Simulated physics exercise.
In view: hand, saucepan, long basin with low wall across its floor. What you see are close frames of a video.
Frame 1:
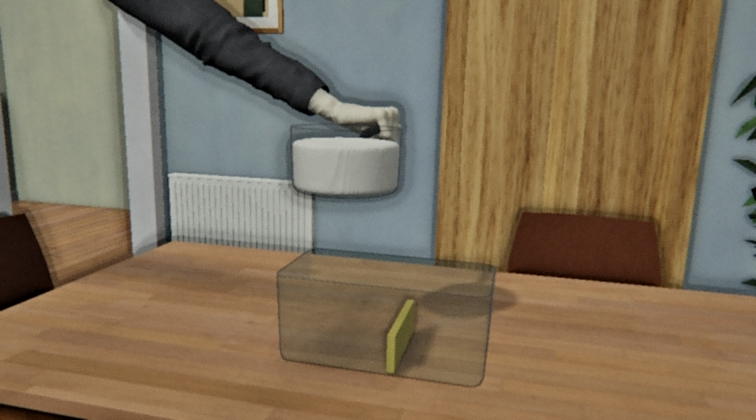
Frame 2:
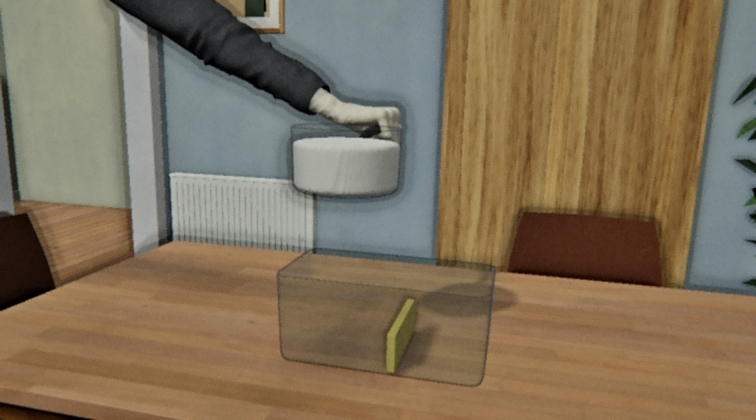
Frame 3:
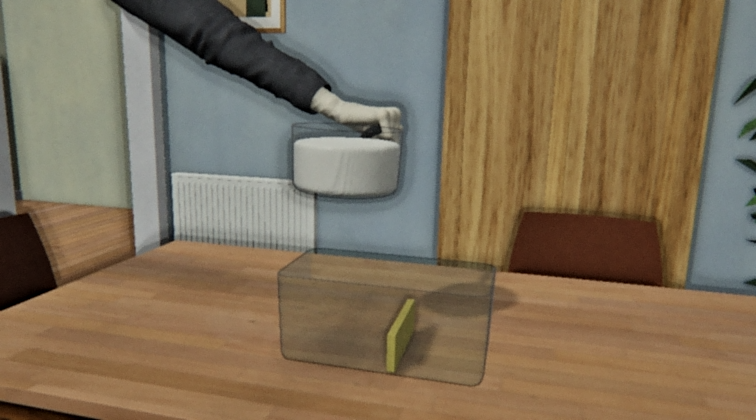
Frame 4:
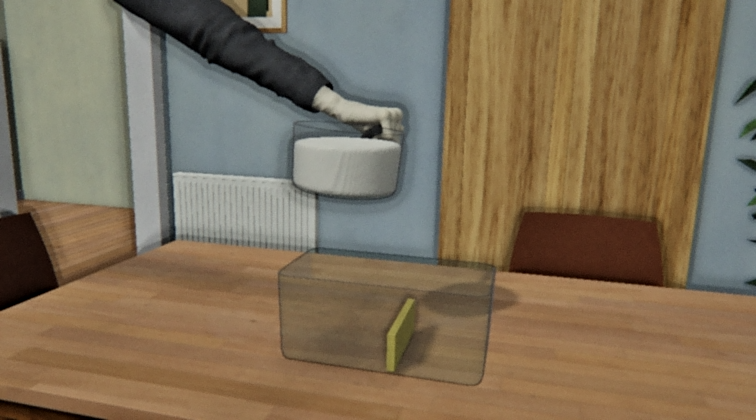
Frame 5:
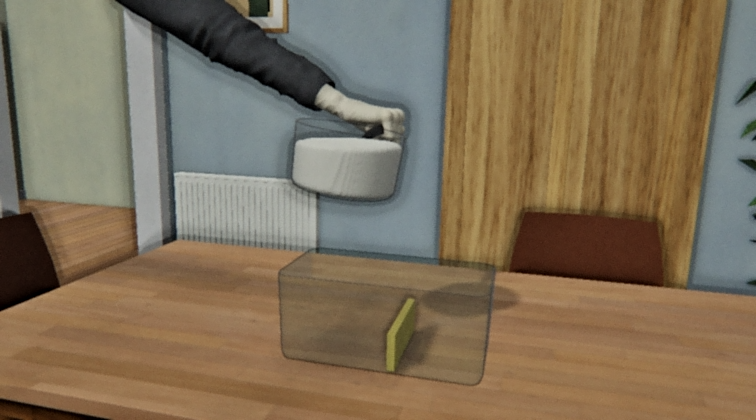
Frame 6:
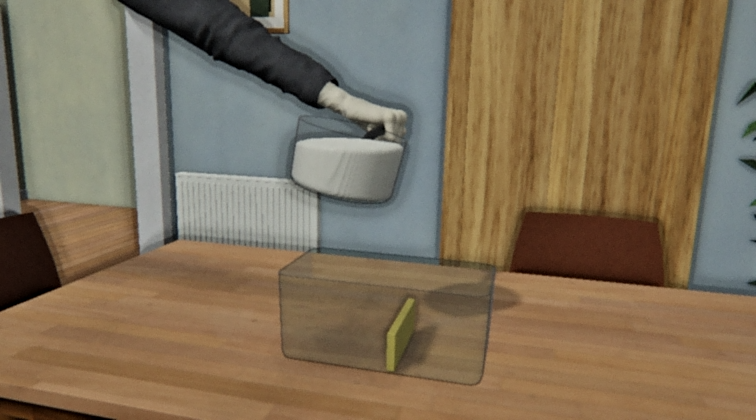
A dark-sleeved arm with a pale hand reaches in from the upper left, holding a clear container of white milk above a wooden table, seen from slightly above in a blue-walled room. On the table sits a long transparent basin with a low yellow-green wall across its floor, before a radiator, wood panel and reddish-brown chair. The container, level at first, slowly tilts slightly down to the right.
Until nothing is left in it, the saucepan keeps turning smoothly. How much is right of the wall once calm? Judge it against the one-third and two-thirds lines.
The share right of the wall is going to go past two thirds.
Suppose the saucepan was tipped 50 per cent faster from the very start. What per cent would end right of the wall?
Around 80 percent.
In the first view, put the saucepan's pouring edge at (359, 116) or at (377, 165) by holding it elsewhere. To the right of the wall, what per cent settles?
First try: About 60 %; second try: About 65 %.
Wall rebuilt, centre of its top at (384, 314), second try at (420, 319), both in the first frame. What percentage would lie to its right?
It would come to roughly 95 per cent the first time and roughly 60 per cent the second.
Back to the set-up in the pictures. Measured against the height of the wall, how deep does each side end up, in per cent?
Left 10 per cent, right 100.
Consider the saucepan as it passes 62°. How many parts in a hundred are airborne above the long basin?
Roughly 25 %.
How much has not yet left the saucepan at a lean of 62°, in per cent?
About 70 per cent.
A moment on, the saucepan is tipped part way and 68 per cent is still to pour, 0 is left of the wall and 7 right of it.
Next, the saucepan is tipped on its side and 16 per cent is still to pour, 3 is left of the wall and 68 right of it.
Then the saucepan is tipped right over and 1 per cent is still to pour, 12 is left of the wall and 84 right of it.
Later the saucepan is tipped right over and 0 per cent is still to pour, 16 is left of the wall and 83 right of it.
In the end 17 per cent lies left of the wall, 83 right of it and 1 outside.
